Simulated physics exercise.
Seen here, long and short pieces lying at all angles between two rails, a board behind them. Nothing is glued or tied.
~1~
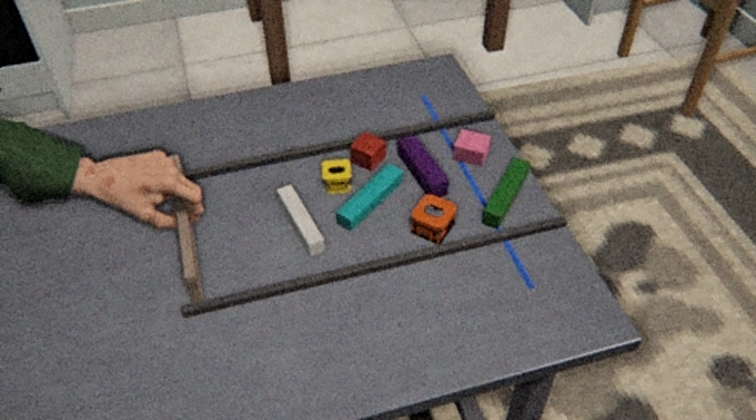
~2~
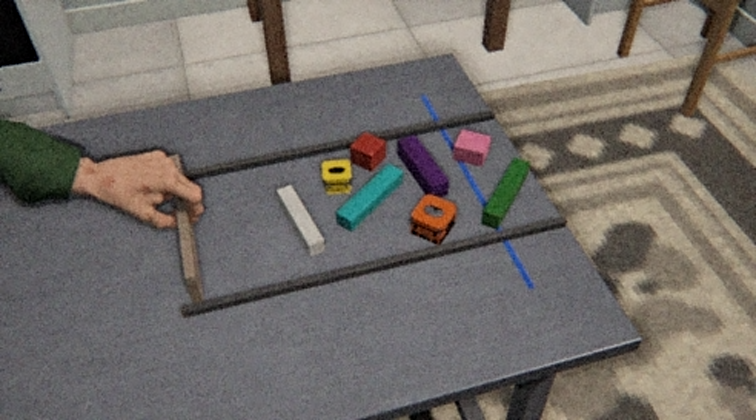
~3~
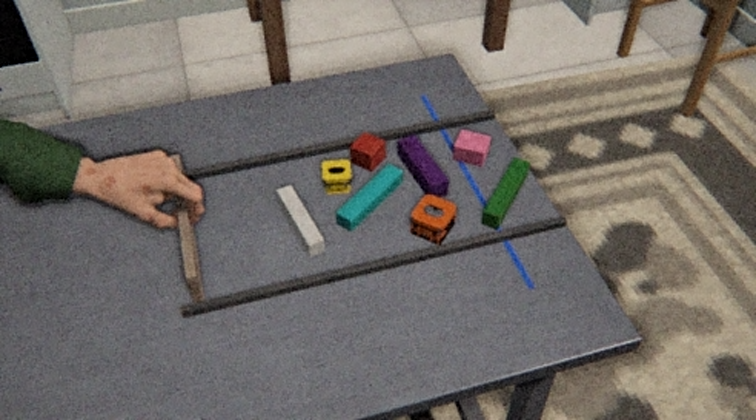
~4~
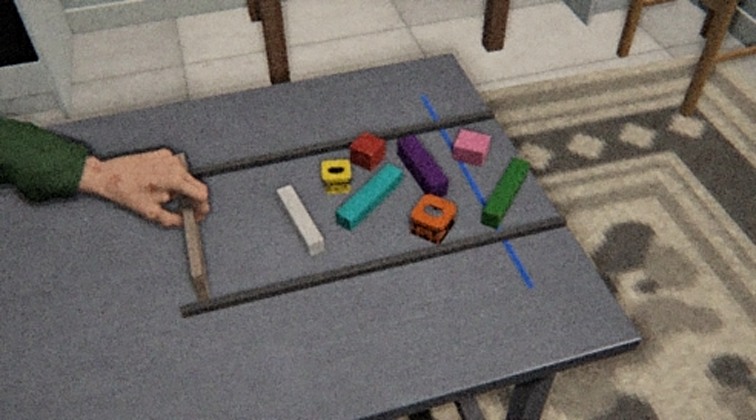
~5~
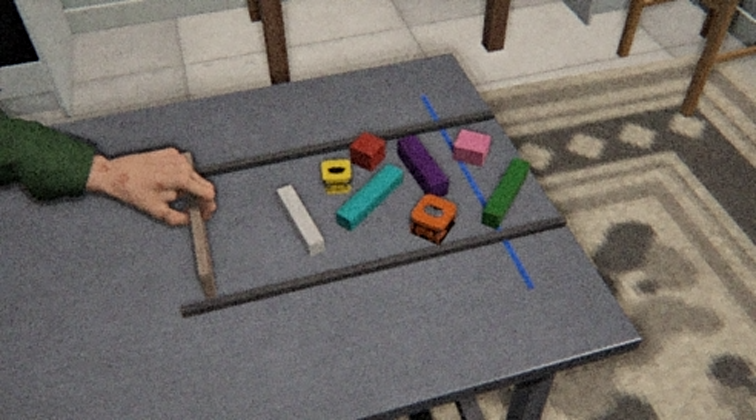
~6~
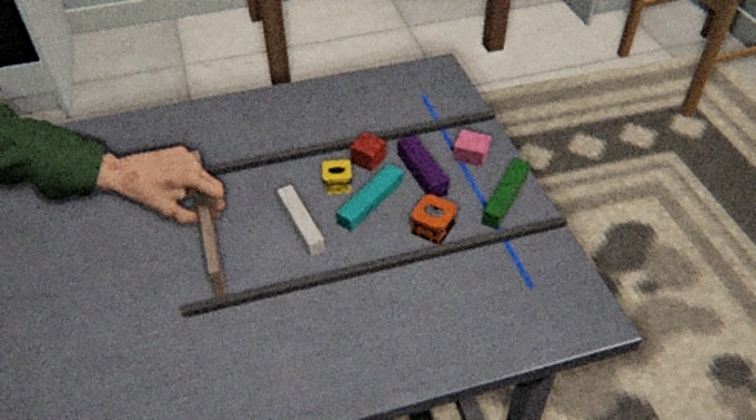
A hand in a green sleeve held a wooden board upright between two dark rails, then slid it slightly right toward the scattered colourful blocks and sticks, which all stayed still on the grey table.
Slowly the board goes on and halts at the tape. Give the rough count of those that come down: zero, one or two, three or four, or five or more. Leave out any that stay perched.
Here the number that fall off is one or two.
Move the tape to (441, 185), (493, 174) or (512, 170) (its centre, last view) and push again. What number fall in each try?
Try by try, 0, 4 and 5.
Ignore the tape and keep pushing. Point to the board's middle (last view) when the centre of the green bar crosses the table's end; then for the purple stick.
About (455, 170), and (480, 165) for the other.
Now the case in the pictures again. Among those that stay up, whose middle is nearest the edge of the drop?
The purple stick ends nearest.
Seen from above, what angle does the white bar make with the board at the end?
About 0°.
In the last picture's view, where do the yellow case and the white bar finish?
About (468, 145), and the other about (485, 185).
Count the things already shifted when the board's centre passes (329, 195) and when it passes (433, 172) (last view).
By then 3, and 8.
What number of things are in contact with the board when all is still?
3 of them.
A little later, none off yet; green bar at rest near (506, 192); pink block at rest near (472, 148); purple stick at rest near (422, 167).
Next, none off yet; green bar at rest near (506, 192); pink block at rest near (472, 148); purple stick shifted a little near (439, 163).
When it is over, the number that fall off is one or two; down, pink block and green bar.
